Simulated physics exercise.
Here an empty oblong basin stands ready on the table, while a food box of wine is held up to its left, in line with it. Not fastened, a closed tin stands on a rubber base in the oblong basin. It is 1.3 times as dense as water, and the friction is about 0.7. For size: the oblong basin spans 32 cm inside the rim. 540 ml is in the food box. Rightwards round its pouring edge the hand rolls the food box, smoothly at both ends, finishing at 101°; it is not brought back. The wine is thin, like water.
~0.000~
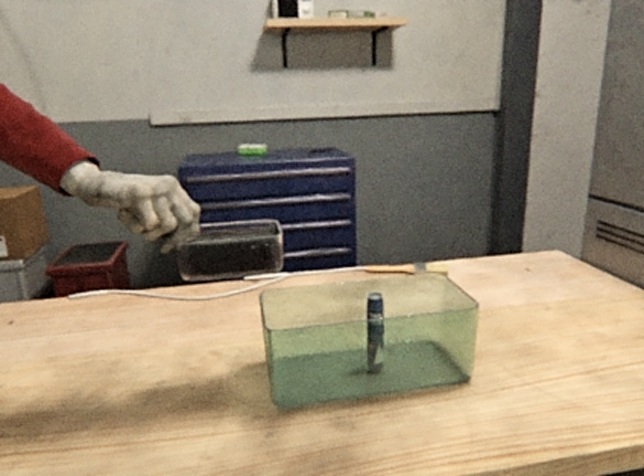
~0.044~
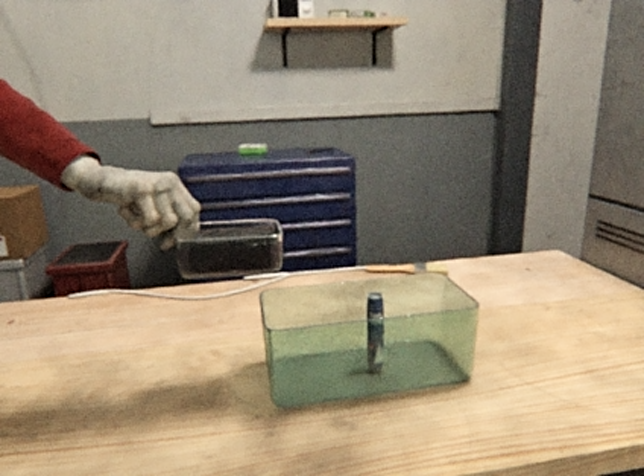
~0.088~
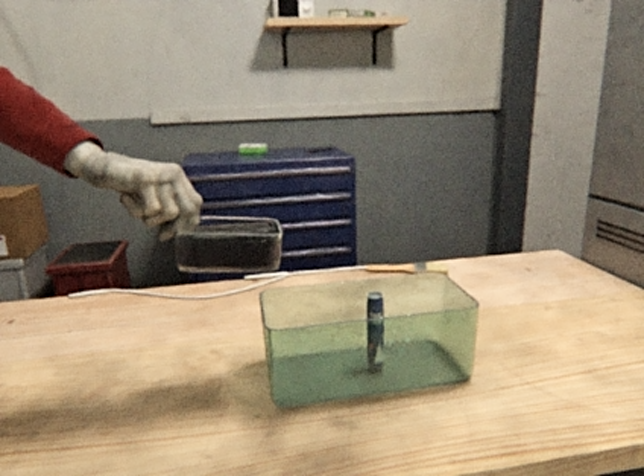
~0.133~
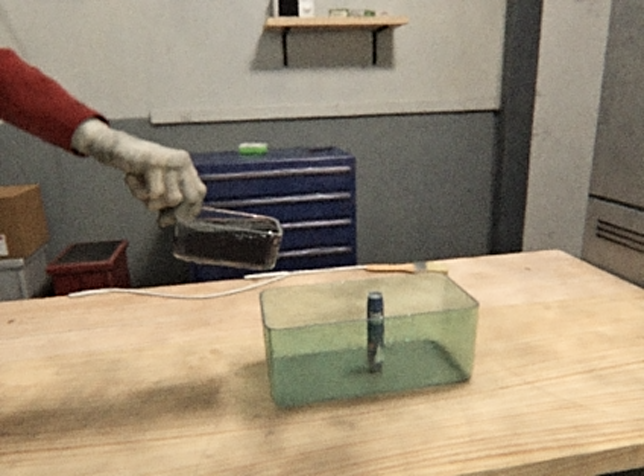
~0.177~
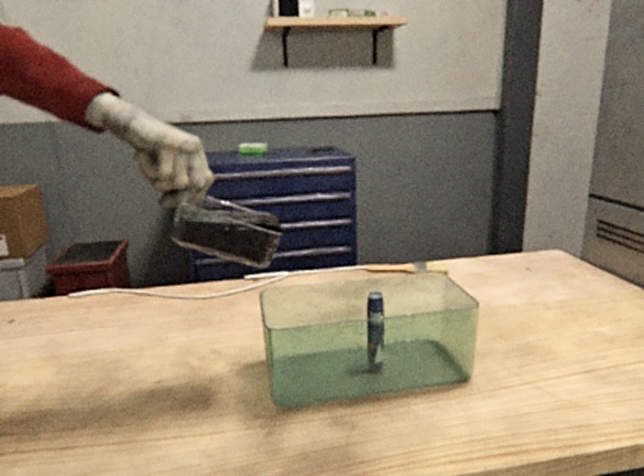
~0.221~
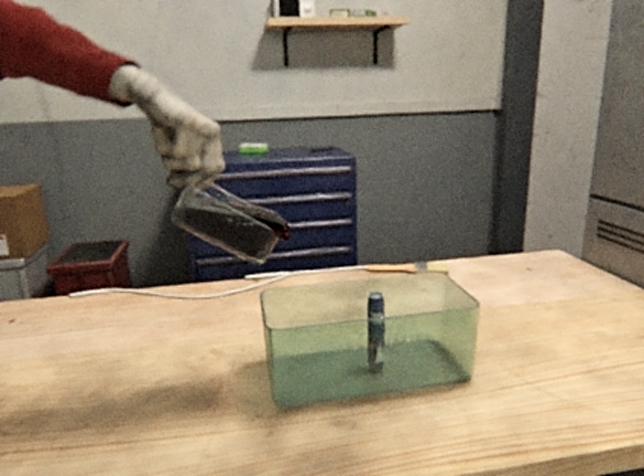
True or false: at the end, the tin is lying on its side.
True.
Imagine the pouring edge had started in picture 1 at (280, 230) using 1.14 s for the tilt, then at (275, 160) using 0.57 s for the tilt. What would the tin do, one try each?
Run one: It does not tip. Run two: It does not tip.
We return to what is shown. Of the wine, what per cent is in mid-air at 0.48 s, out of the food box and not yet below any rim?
64 %.
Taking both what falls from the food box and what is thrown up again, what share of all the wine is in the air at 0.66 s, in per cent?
Roughly 7 per cent.
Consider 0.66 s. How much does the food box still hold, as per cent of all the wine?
About 1 per cent.
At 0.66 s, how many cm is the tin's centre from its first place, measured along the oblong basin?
Centre to centre, close to 1 cm.
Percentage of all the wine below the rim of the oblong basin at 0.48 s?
About 18%.
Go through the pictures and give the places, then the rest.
In the first picture, tilt 0°; pouring edge (279, 229); surface from (181, 240) to (278, 232); the oblong basin's rim runs from (262, 311) to (461, 290); the tin's top is at (375, 299).
In the second picture, tilt 2°; pouring edge (279, 228); surface from (181, 239) to (278, 231).
In the third picture, tilt 6°; pouring edge (279, 228); surface from (180, 234) to (278, 227).
In the fourth picture, tilt 13°; pouring edge (279, 228); surface from (178, 227) to (278, 223).
In the fifth picture, tilt 22°; pouring edge (279, 228); surface from (178, 216) to (277, 222); 4 per cent is over the edge.
In the sixth picture, tilt 33°; pouring edge (279, 228); surface from (178, 203) to (270, 218); 8 per cent is over the edge.
After 0.48 s the tilt is 94° and 18 per cent is still to pour; the tin stands where it began.
After 0.66 s the tilt is 101° and 1 per cent is still to pour; the tin leans 10°.
After 0.86 s the tilt is 101° and 0 per cent is still to pour; the tin leans 52°.
After 1.07 s the tilt is 101° and 0 per cent is still to pour; the tin lies on its side.
In the end the tin lies on its side.
